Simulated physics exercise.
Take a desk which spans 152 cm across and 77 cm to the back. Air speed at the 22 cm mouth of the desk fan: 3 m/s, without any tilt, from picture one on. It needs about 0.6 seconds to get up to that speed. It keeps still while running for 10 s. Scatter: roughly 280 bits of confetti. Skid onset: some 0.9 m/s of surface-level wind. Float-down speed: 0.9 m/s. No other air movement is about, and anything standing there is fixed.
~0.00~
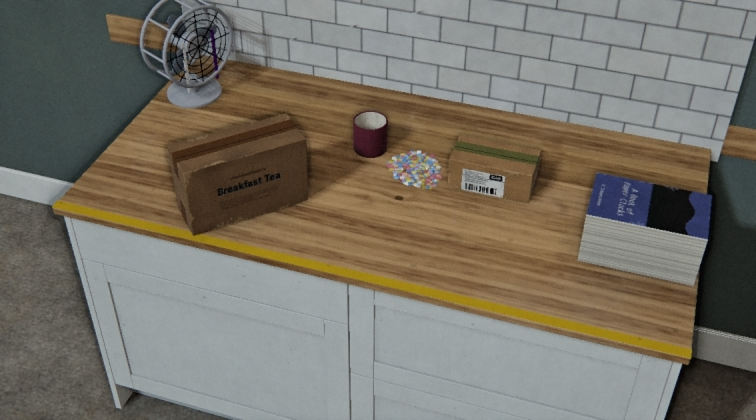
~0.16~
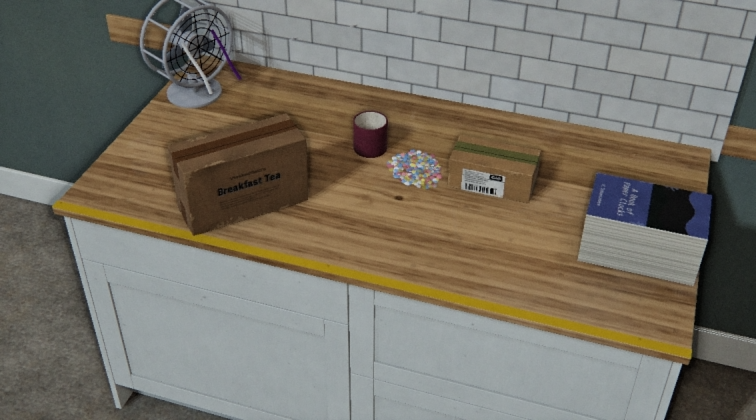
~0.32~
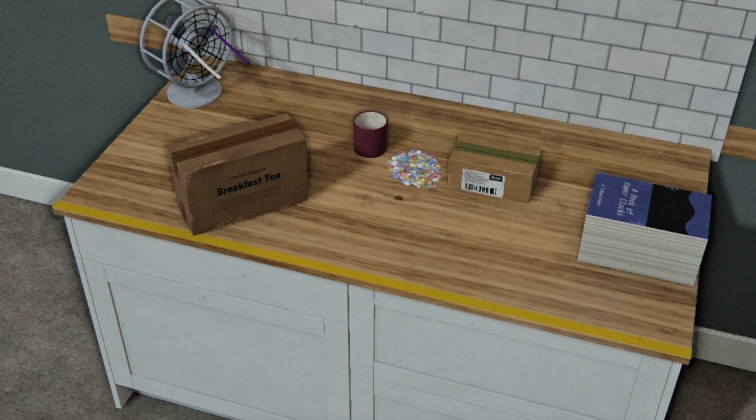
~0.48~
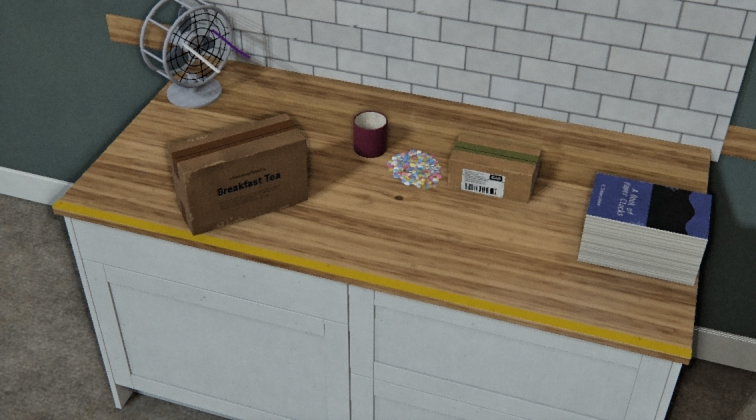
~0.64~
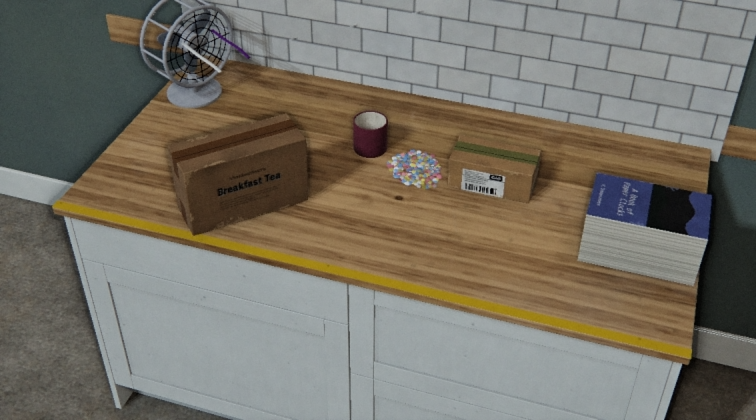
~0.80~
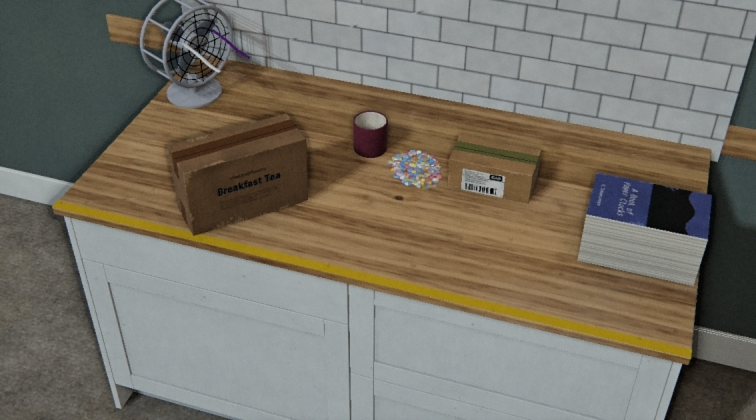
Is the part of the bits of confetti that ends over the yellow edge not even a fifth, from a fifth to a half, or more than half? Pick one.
It is not even a fifth.
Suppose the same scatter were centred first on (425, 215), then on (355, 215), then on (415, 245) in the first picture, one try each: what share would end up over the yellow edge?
70, 40 and 90 in a hundred, respectively.
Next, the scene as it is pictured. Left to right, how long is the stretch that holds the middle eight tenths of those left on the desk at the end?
Looks like some 60 cm to me.
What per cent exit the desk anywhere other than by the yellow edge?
The figure is near 5 %.
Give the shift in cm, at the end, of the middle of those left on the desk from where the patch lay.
10 cm.
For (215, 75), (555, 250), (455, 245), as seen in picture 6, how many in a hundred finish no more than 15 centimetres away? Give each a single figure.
In order: About 0 %, then 1 %, then 0 %.
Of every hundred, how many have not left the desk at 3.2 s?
I'd say close to 100 % are still there.
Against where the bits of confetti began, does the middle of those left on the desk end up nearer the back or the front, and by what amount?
Backward, some 10 cm.
After 2.0 s the count stands so, 0 % are over the yellow edge; the middle of those still in play is near (427, 159).
After 3.2 s the count stands so, 1 % are over the yellow edge; the middle of those still in play is near (429, 159).
After 5.5 s the count stands so, 1 % are over the yellow edge; the middle of those still in play is near (429, 159).
After 10.0 s, at the end, 2 % are over the yellow edge; the middle of those still in play is near (431, 151).
